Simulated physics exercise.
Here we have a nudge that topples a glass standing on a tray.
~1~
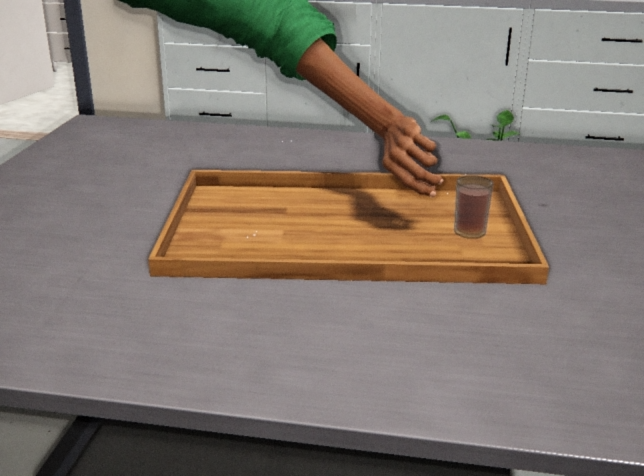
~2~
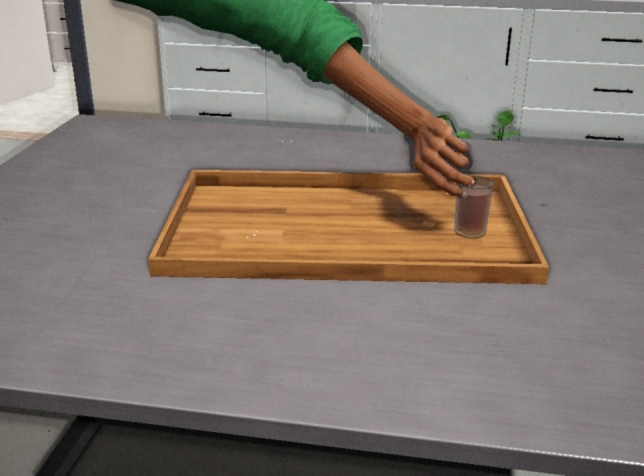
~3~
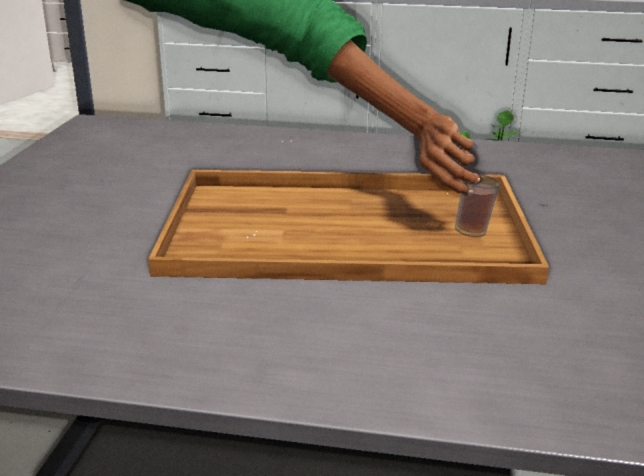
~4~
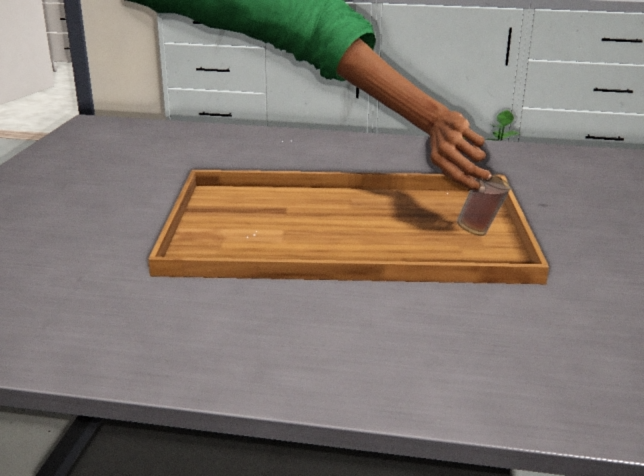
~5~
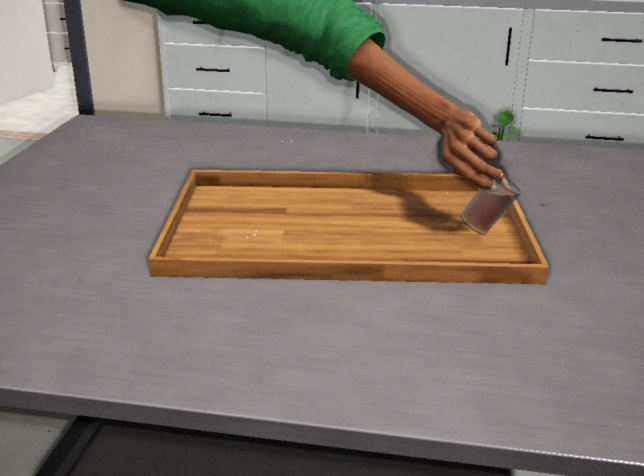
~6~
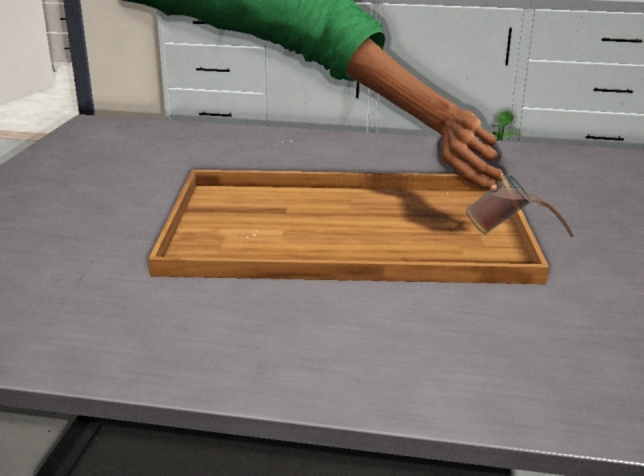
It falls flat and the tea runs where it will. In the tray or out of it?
The spill escapes from the tray.
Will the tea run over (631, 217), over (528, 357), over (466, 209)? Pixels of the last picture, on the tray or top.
The first is in the puddle; the next clear of it; the last untouched.
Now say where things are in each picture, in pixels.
It stands upright; glass (473, 205) about three quarters full; tray (331, 259), in the first frame.
The hand pushes it; glass about three quarters full, surface at (474, 190), in the second frame.
The hand pushes it; glass (477, 204) about three quarters full, in the third frame.
The hand pushes it; glass about three quarters full, surface at (490, 188); tray (331, 259), in the fourth frame.
The hand pushes it; glass (491, 202) tipped 30°, in the fifth frame.
It is falling; glass (500, 204) tipped 45°, in the sixth frame.
Soon after, the glass lies across the rim; the puddle covers about as much as a plate; it is on the top, beyond the rim.
Later, the puddle covers about as much as a tray; it is on the top, beyond the rim.
In the end, the puddle covers about as much as a tray; it is on the top, beyond the rim.
